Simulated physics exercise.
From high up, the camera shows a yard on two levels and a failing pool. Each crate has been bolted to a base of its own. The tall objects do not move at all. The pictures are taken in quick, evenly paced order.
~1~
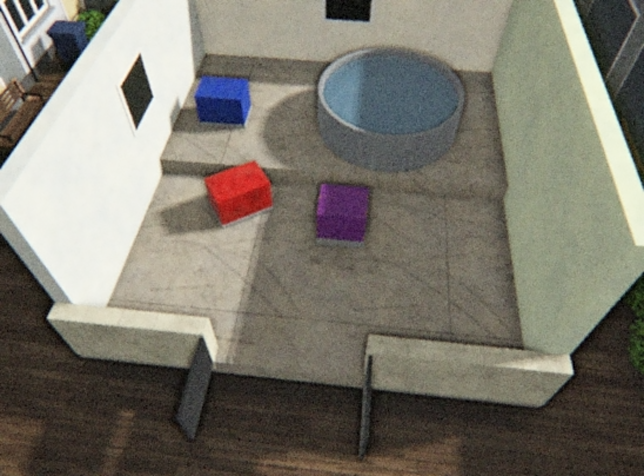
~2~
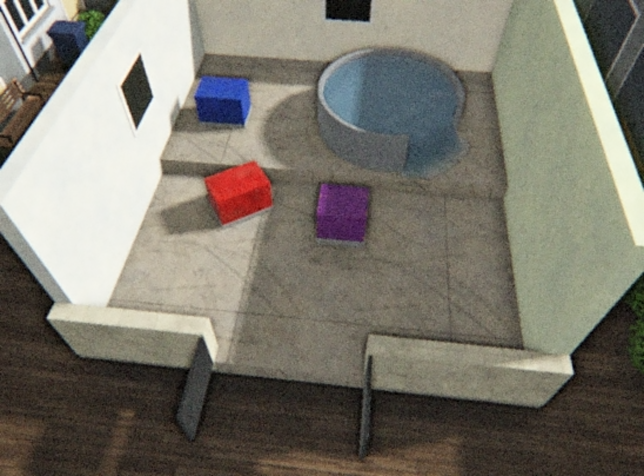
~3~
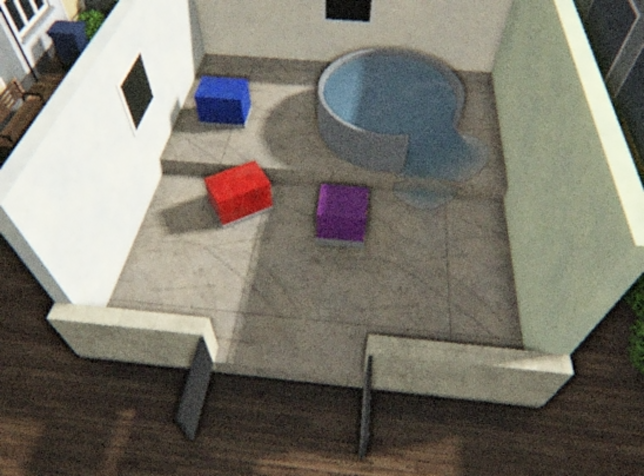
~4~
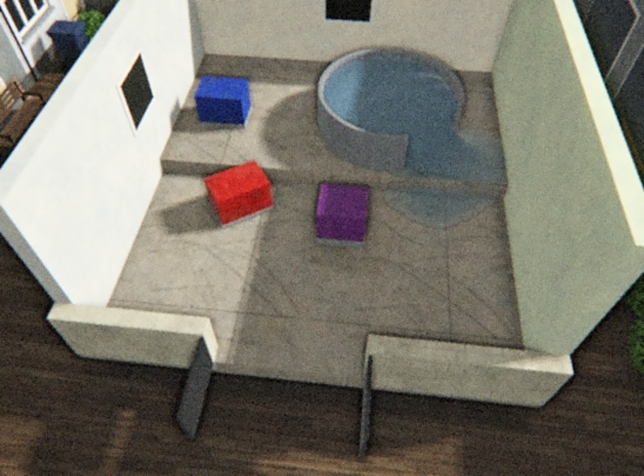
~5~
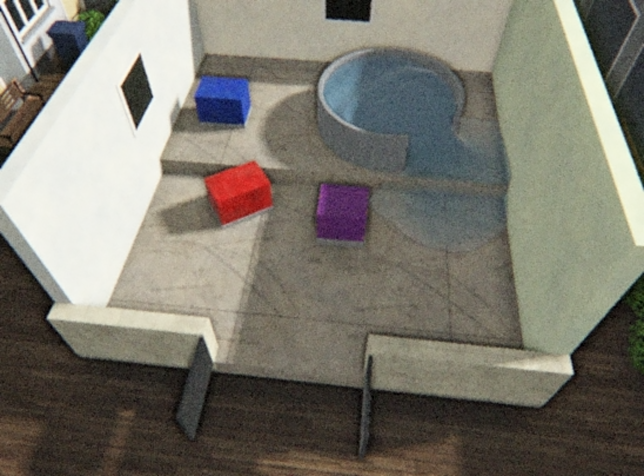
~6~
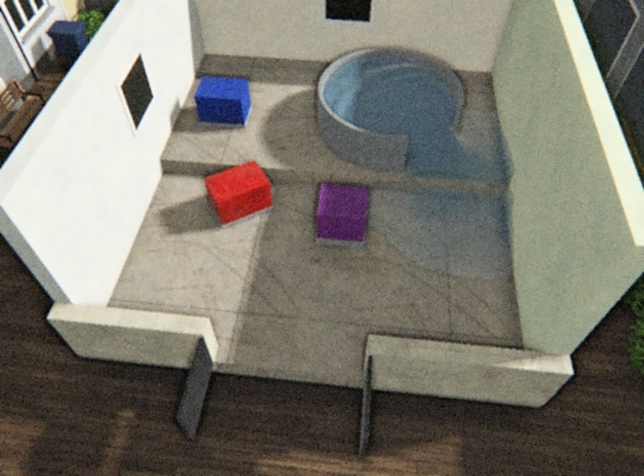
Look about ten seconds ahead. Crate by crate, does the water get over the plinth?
Outcome: The red crate picks up moisture. The blue crate remains moisture-free. The purple crate remains moisture-free.
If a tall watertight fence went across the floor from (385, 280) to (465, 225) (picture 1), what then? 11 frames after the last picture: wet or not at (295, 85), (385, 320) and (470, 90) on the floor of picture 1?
Outcome by spot, in order - unwatered, watered, watered.
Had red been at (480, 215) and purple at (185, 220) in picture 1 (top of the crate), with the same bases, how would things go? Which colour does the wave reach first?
My guess is the one in red.
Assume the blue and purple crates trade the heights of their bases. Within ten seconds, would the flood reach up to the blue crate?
Result: The blue crate is untouched.
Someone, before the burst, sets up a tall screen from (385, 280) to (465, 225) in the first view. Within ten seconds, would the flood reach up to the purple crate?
Note - purple crate: Flooded.
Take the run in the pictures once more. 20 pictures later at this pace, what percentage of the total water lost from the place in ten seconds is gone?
It works out at roughly 15 per cent.
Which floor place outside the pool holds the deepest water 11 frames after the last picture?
(515, 351).
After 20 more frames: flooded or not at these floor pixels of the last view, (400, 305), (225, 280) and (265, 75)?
Going through them in order, I'd say drenched, drenched and clear.
A moment on, water covers 25 % of the floor; the red crate not reached, the blue crate not reached, the purple crate water round its plinth.
Next, water covers 30 % of the floor; the red crate not reached, the blue crate not reached, the purple crate water round its plinth.
Then, water covers 55 % of the floor; the red crate not reached, the blue crate not reached, the purple crate water round its plinth.
Later, water covers 80 % of the floor; the red crate water round its plinth, the blue crate water round its plinth, the purple crate water round its plinth.
In the end, water covers 85 % of the floor; the red crate was topped, the blue crate stayed above the water, the purple crate stayed above the water.
